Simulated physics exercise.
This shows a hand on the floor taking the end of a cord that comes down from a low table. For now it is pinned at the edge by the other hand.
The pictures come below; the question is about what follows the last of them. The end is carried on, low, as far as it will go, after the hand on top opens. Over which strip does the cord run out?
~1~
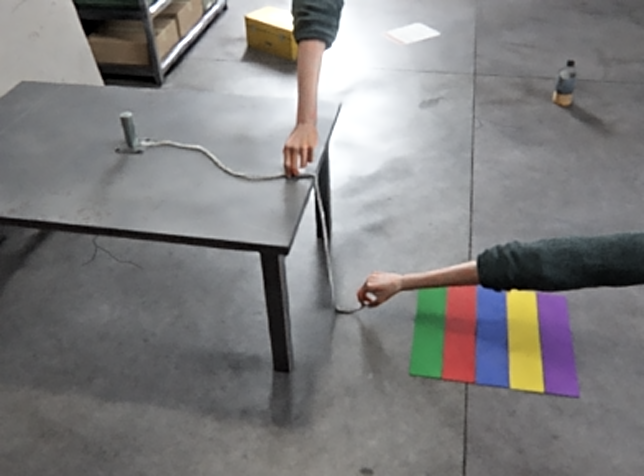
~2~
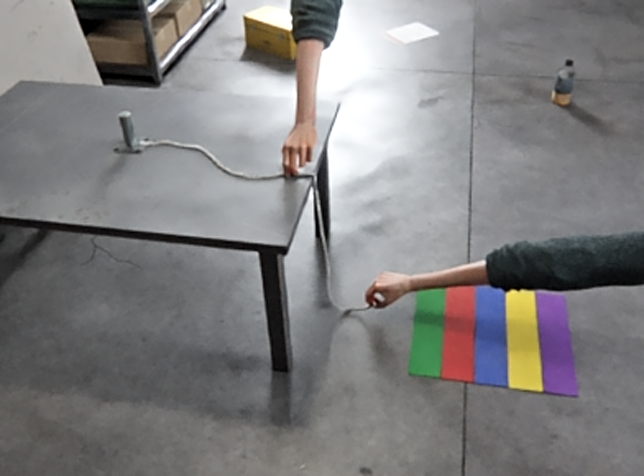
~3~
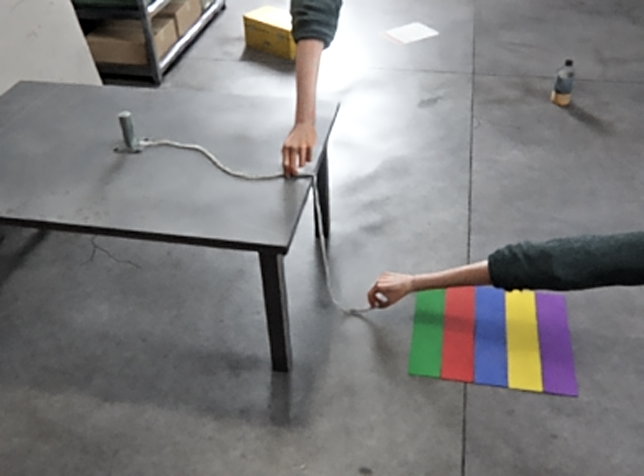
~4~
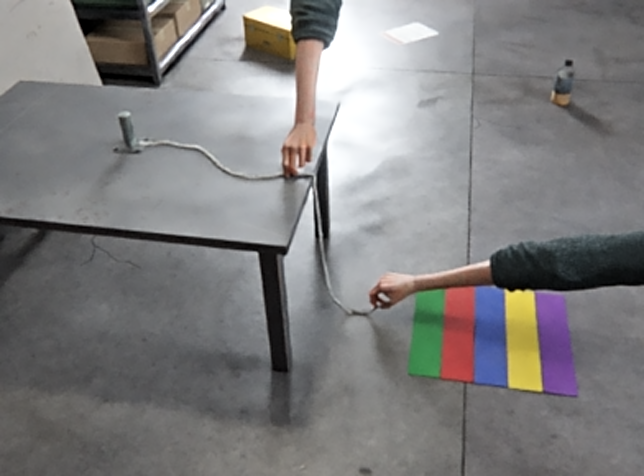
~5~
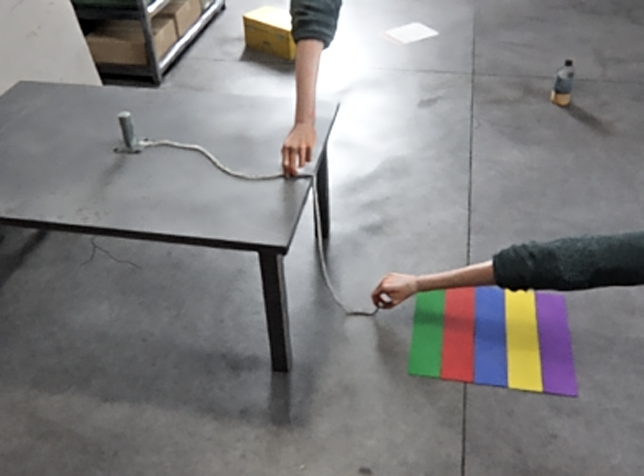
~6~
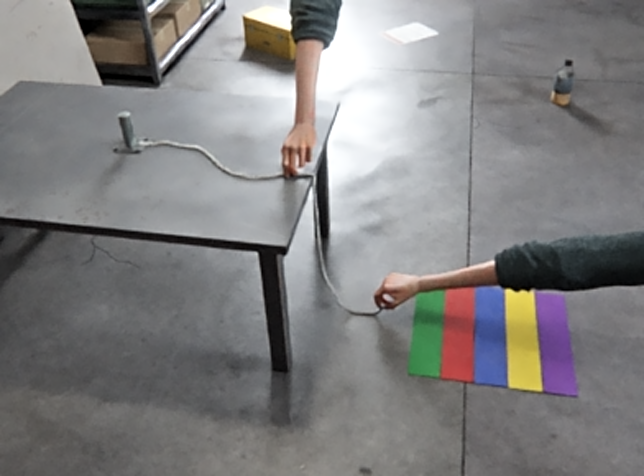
Over the blue strip.
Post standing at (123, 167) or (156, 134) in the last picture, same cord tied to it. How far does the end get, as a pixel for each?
In order: (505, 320), then (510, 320).
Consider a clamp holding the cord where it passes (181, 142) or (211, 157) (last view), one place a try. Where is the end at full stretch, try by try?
Respectively, (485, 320) and (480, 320).
Soon after, end near (426, 311); over green.
After that, end near (468, 316); over red.
At the stop, end near (492, 319); over blue. It gets as far as the blue strip.
